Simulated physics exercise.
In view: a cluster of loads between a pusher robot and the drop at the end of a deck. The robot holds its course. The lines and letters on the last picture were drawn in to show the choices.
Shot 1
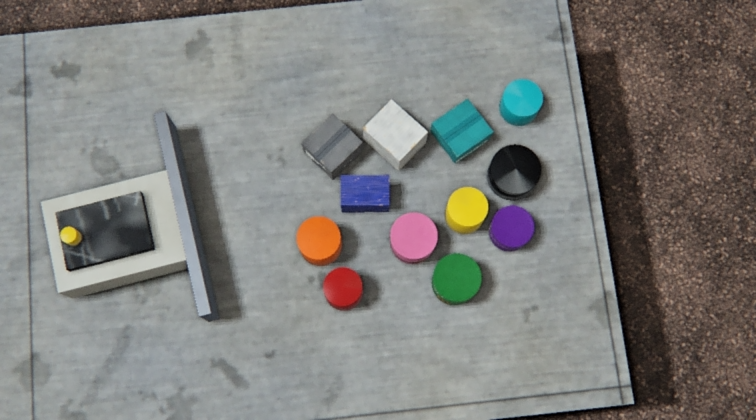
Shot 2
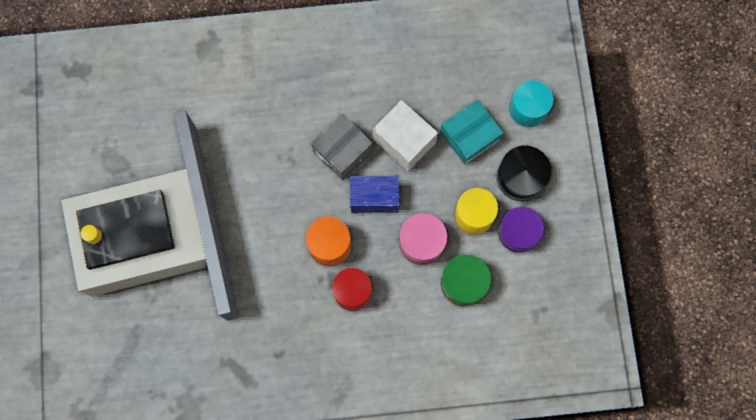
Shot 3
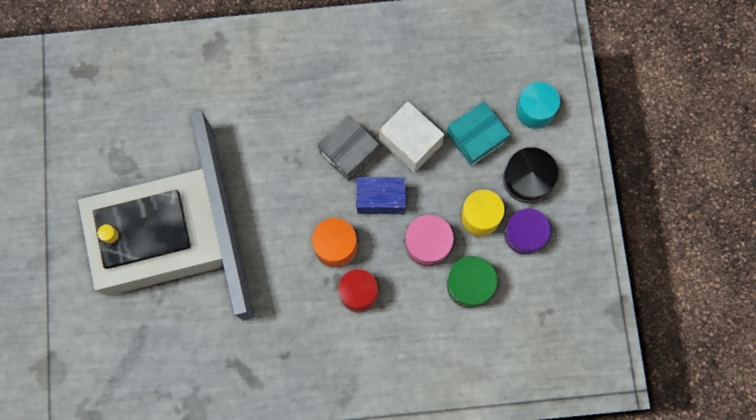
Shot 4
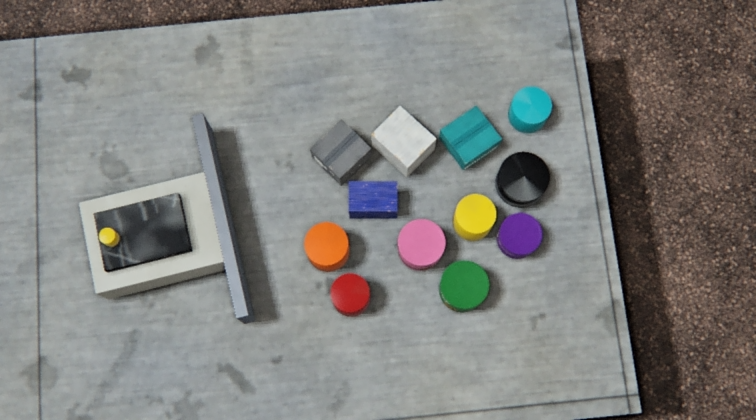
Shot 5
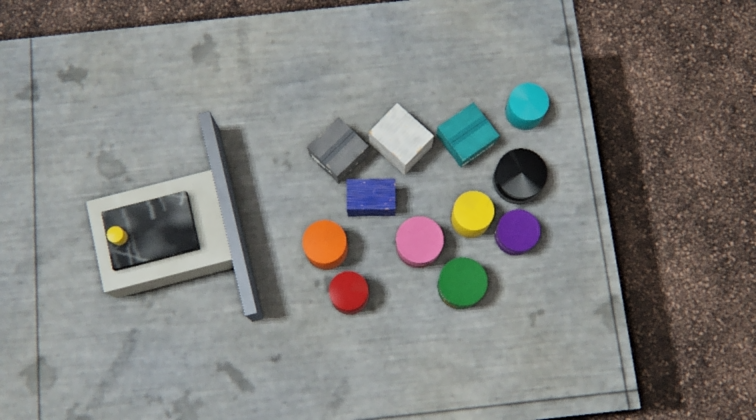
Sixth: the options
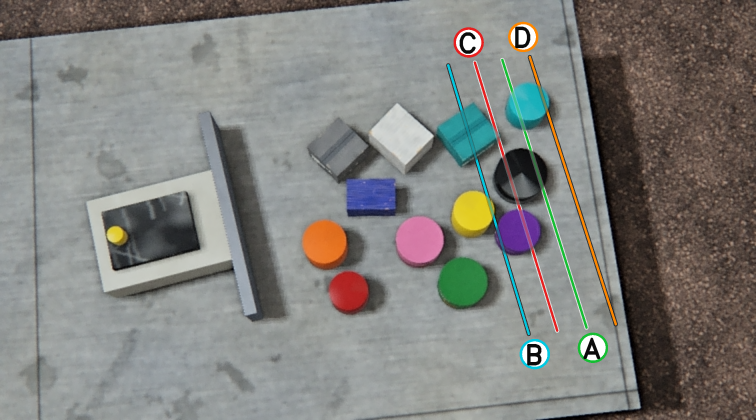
A pale pusher robot with a wide grey blade sits at the left of a worn grey deck above brown ground, seen from overhead. To its right are grey, white, turquoise and blue blocks above and among round orange, red, pink, green, yellow, purple, black and cyan loads. The robot creeps straight rightward, narrowing the gap to the motionless cluster, while the camera shifts slightly one way and back.
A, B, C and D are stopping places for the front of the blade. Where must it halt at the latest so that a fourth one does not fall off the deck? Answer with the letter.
It should halt at C.
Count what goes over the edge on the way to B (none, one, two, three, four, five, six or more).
In all, one.
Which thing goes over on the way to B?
The turquoise canister goes over.
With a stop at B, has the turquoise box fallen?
No.
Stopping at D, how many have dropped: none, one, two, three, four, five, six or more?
By then, six or more.
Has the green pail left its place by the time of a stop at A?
Yes.
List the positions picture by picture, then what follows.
In the first frame, pink pail (413, 239); orange canister (320, 242); white crate (395, 136).
In the second frame, robot (131, 227); grey parcel (342, 147).
In the third frame, robot (148, 227); green pail (471, 283).
In the fourth frame, robot (150, 230); blue crate (373, 200).
In the fifth frame, robot (157, 228); turquoise box (468, 135); yellow canister (472, 215); purple pail (517, 233).
On the copy, A at (543, 189); B at (487, 195); C at (515, 192); D at (571, 186).
On C. First, robot (262, 217); red canister (380, 286); grey parcel (355, 151).
Then, robot (367, 206); turquoise canister (565, 99); turquoise box (529, 125).
Finally, robot (448, 198); turquoise canister over the edge; purple pail over the edge; three fallen.
By contrast, A drops five; B is within the limit but short; D drops seven.
